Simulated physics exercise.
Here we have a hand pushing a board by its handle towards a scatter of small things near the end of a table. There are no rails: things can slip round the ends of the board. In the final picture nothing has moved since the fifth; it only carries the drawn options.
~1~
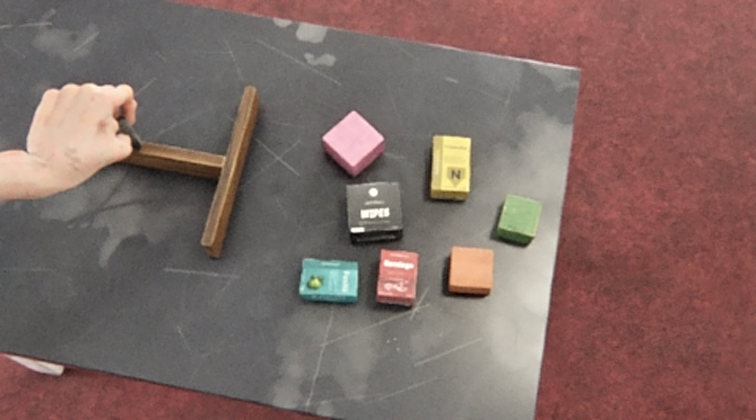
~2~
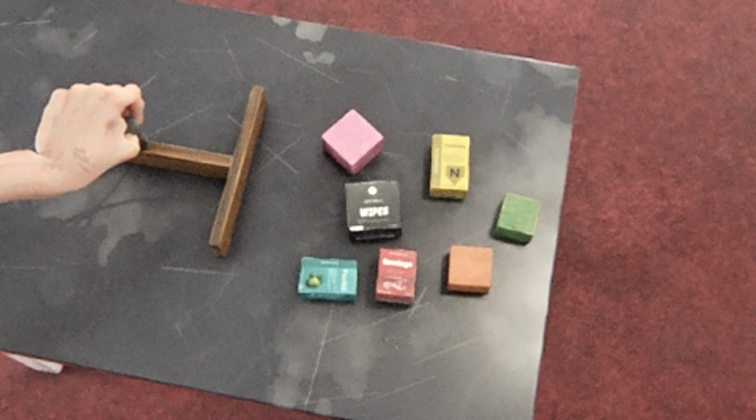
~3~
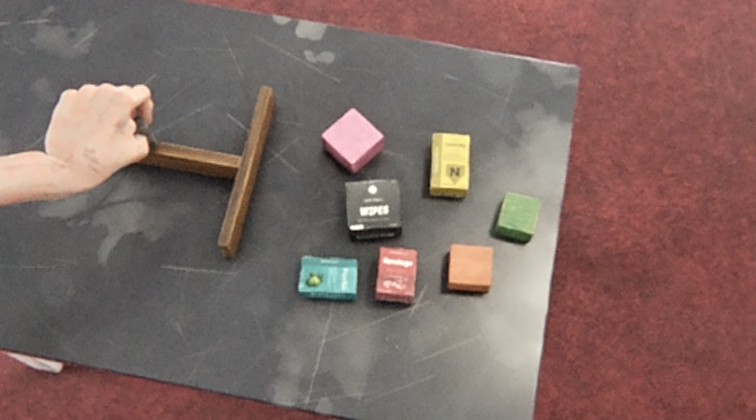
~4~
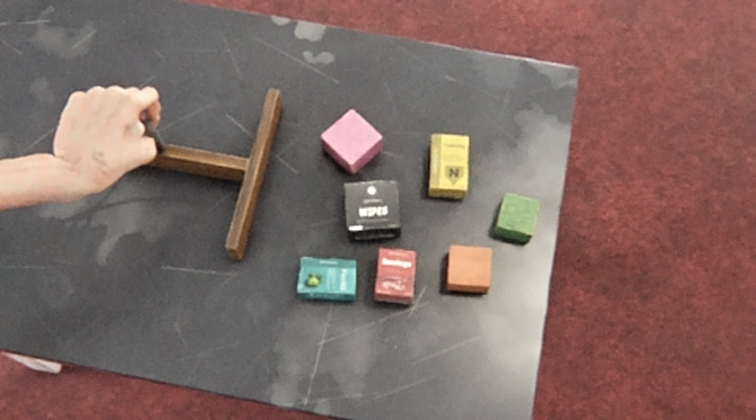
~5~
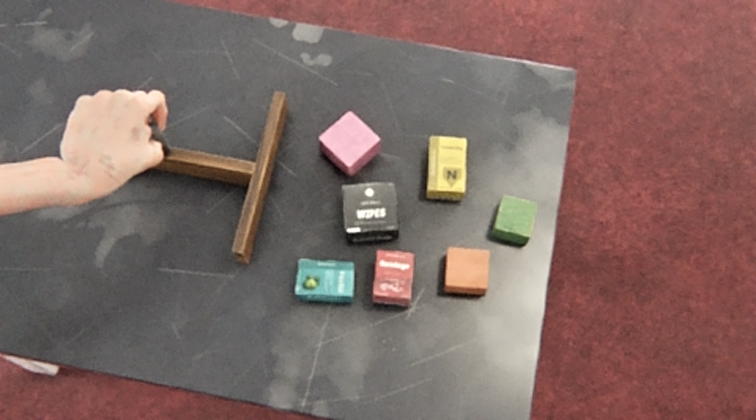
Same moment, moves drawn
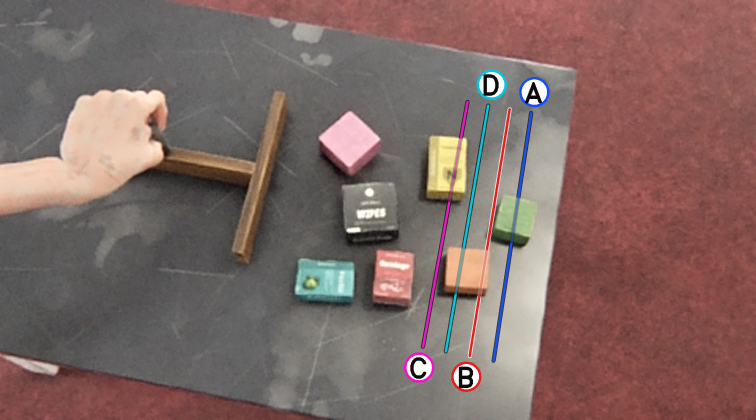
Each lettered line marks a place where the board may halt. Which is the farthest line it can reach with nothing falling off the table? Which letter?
The farthest safe stop is D.
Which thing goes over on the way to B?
The green block.
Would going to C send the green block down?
By then, no.
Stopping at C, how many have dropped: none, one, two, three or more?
In all, none.
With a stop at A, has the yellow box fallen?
Yes.
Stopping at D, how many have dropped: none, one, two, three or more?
By then, none.
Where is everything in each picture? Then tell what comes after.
Turquoise packet (330, 281); pink block (354, 145); red box (398, 278), in the first picture.
Board (237, 163); green block (518, 218), in the second picture.
Board (246, 163); yellow box (449, 166), in the third picture.
Board (253, 166); turquoise packet (328, 279), in the fourth picture.
Board (259, 169); red box (393, 279); green block (515, 220); orange block (466, 271), in the fifth picture.
On the marked copy, A at (513, 230); B at (491, 226); C at (446, 218); D at (468, 222).
Following D. Soon after the start, board (334, 183); turquoise packet (346, 291); pink block (381, 145).
Later, board (411, 197); orange block (476, 275); yellow box (485, 179).
In the end, board (467, 207); green block (548, 232); yellow box (535, 195); nothing has fallen.
As for the rest, A drops the green block and yellow box; B drops the green block; C is safe but short.
